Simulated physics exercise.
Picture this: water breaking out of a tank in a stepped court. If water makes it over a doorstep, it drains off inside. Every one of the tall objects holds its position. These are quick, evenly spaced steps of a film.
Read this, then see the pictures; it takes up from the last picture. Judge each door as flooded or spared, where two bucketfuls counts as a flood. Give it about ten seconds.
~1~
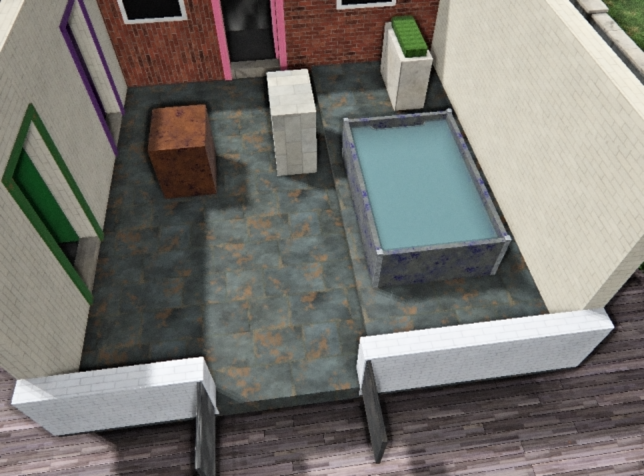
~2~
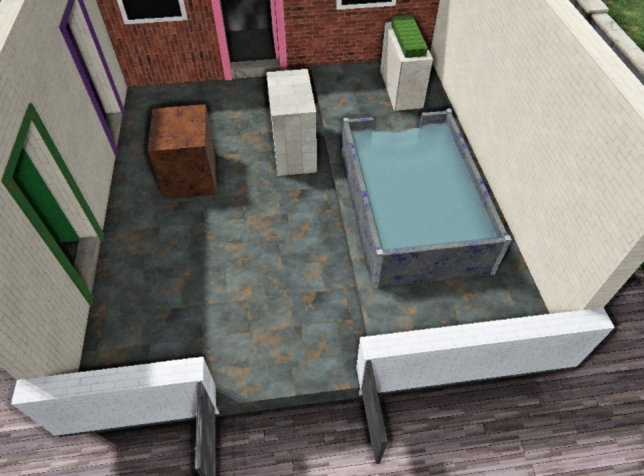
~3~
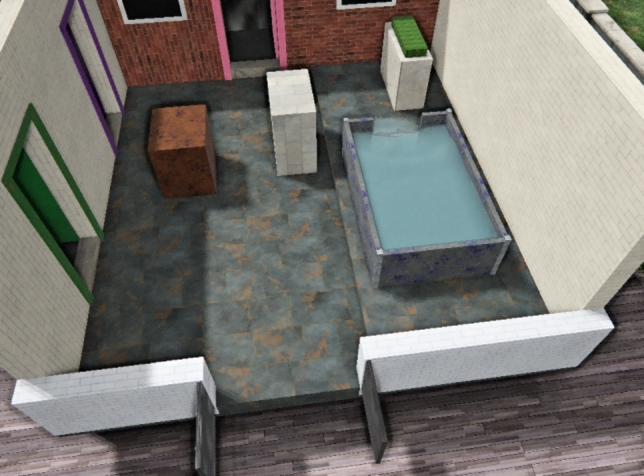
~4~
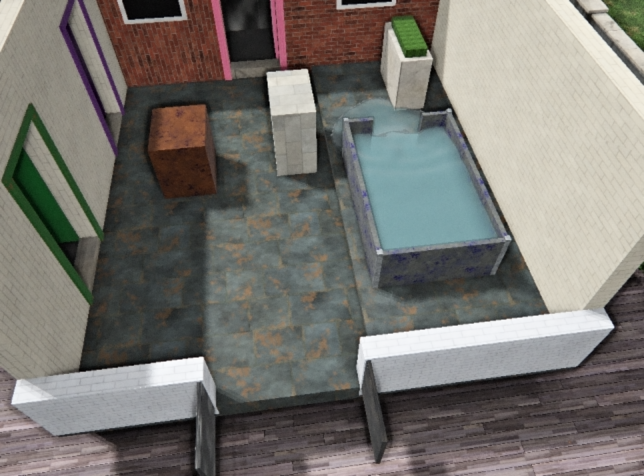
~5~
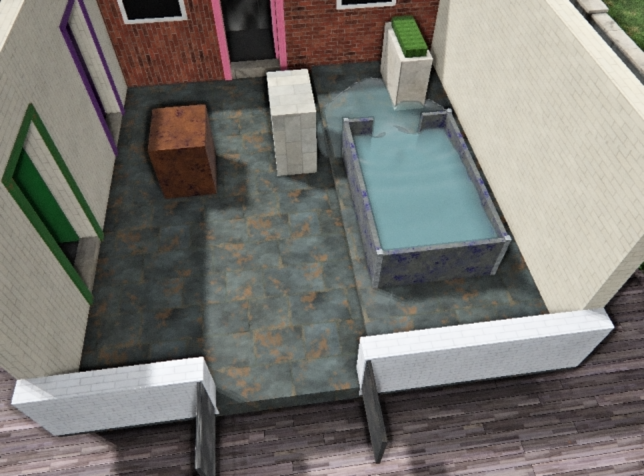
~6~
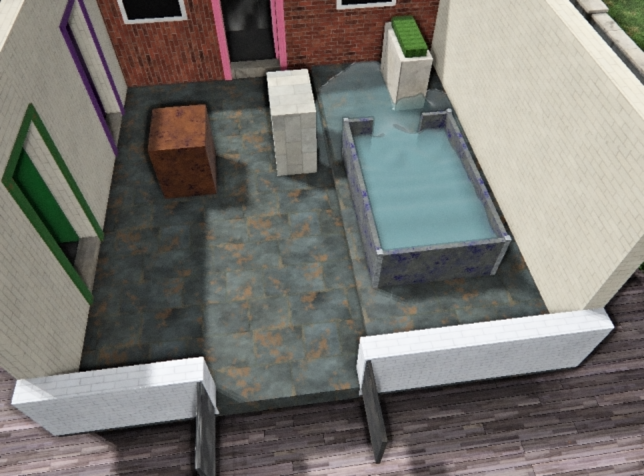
The pink door is spared, the purple door is flooded, the green door is spared.
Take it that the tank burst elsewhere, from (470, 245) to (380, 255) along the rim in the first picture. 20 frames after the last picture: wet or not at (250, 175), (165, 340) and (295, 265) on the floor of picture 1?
So that's left bare for the first, waterlogged for the second and left bare for the third.
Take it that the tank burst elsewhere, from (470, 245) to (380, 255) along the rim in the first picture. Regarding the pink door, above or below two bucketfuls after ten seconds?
The pink door falls short.
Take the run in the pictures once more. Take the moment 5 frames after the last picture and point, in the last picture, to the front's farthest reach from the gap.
At roughly (259, 77).
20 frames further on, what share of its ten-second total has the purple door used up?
Near 5 per cent, give or take.
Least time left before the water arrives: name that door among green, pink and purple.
I'd go with the door marked pink.
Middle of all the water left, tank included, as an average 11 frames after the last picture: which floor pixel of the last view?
My reading is close to (381, 157).
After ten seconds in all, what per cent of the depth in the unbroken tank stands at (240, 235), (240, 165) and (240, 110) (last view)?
The depth comes out near 8, 4 and 6 per cent.
A moment on, water covers 20 % of the floor; the pink door not reached, the purple door not reached, the green door not reached.
Next, water covers 30 % of the floor; the pink door wet at the sill, nothing in, the purple door not reached, the green door not reached.
Then, water covers 45 % of the floor; the pink door wet at the sill, nothing in, the purple door under two buckets in, the green door not reached.
Later, water covers 70 % of the floor; the pink door wet at the sill, nothing in, the purple door over two buckets in, the green door wet at the sill, nothing in.
In the end, water covers 90 % of the floor; the pink door wet at the sill, nothing in, the purple door over two buckets in, the green door wet at the sill, nothing in.
